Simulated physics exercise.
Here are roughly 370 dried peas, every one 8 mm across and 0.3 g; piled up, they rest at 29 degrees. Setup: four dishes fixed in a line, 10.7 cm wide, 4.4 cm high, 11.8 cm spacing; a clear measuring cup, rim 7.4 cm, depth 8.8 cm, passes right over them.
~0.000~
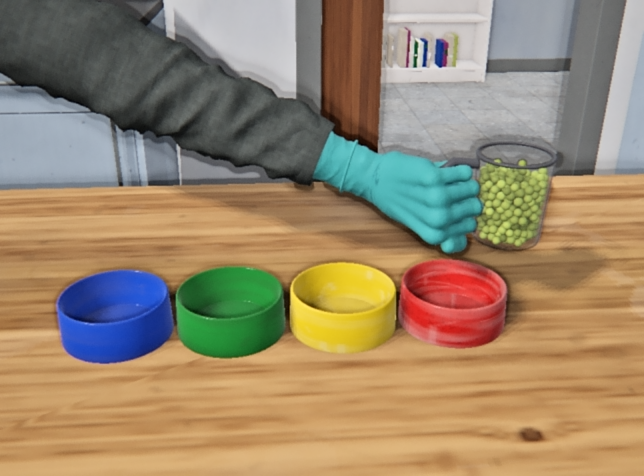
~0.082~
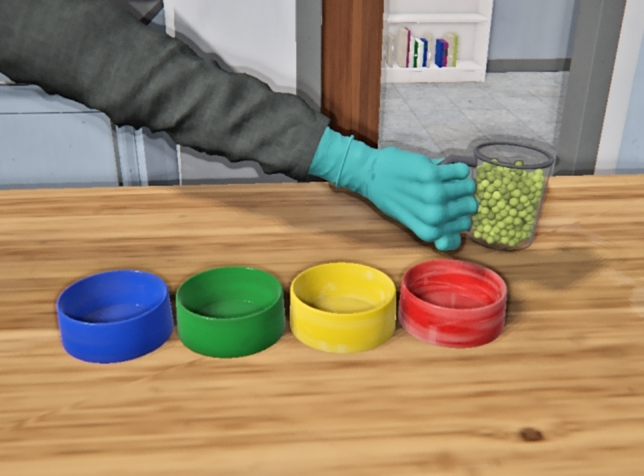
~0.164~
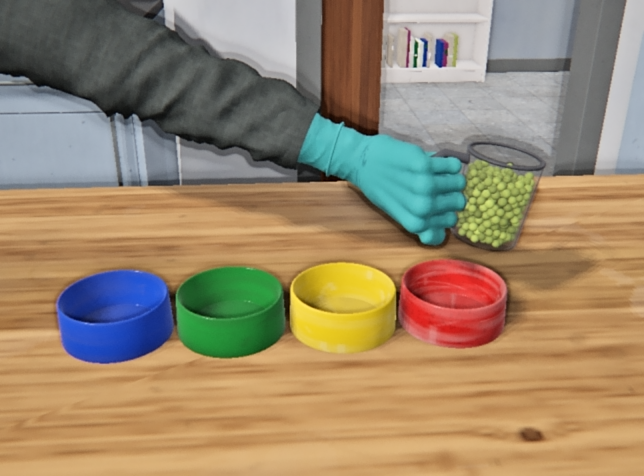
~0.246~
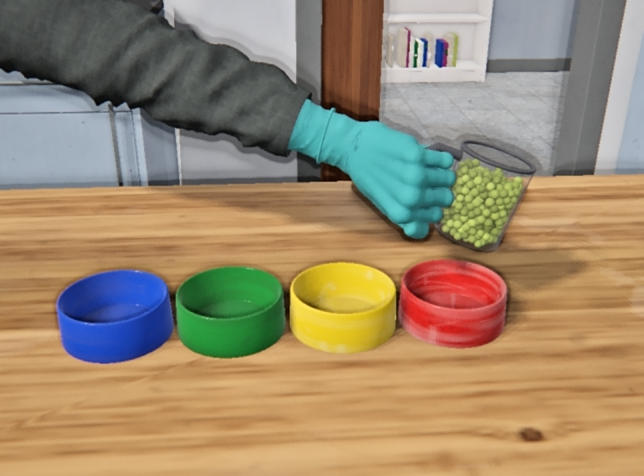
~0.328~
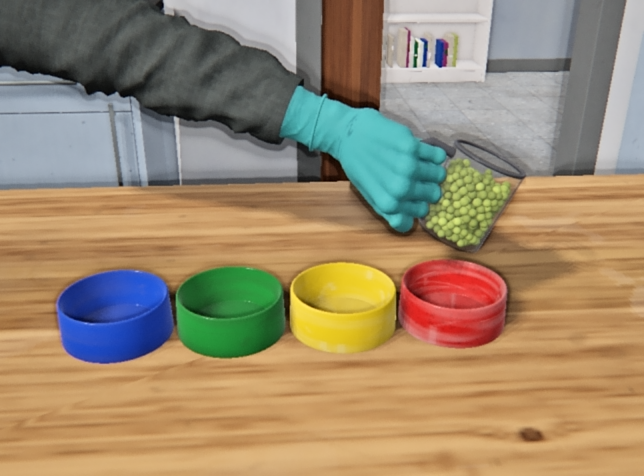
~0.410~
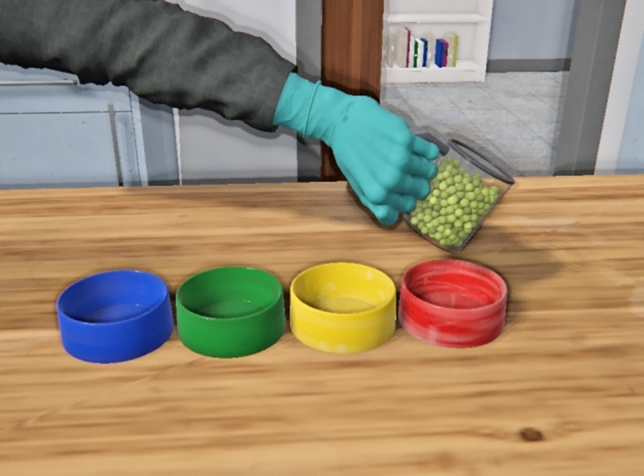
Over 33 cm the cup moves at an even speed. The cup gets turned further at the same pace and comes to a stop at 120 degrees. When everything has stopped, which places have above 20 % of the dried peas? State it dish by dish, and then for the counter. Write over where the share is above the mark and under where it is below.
Red: Under; blue: Under; green: Under; yellow: Over; counter: Under.
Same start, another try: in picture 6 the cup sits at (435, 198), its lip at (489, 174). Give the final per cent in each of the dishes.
You'd end up with red at 0, blue at 0, green at 90 and yellow at 0.
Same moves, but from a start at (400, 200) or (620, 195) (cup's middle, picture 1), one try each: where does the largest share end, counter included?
Largest amount - try one: Green, try two: Red.
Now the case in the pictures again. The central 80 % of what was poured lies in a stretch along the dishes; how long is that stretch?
About 7 cm.
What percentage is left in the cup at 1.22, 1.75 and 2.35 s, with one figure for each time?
Around 90 per cent at the first moment, 0 at the second and 0 at the third.
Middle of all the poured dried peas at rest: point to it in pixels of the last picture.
Centre at rest, approx.: (340, 308) px.
After 1.22 s, tilt 100 degrees; cup holds 90 %, red 5 %, yellow 5 %.
After 1.75 s, tilt 120 degrees; cup holds 0 %, red 5 %, yellow 90 %.
After 2.35 s, tilt 120 degrees; cup holds 0 %, red 5 %, yellow 95 %.
By 2.7 s all is still; red 5 %, blue 0 %, green 0 %, yellow 95 %, counter 0 %.
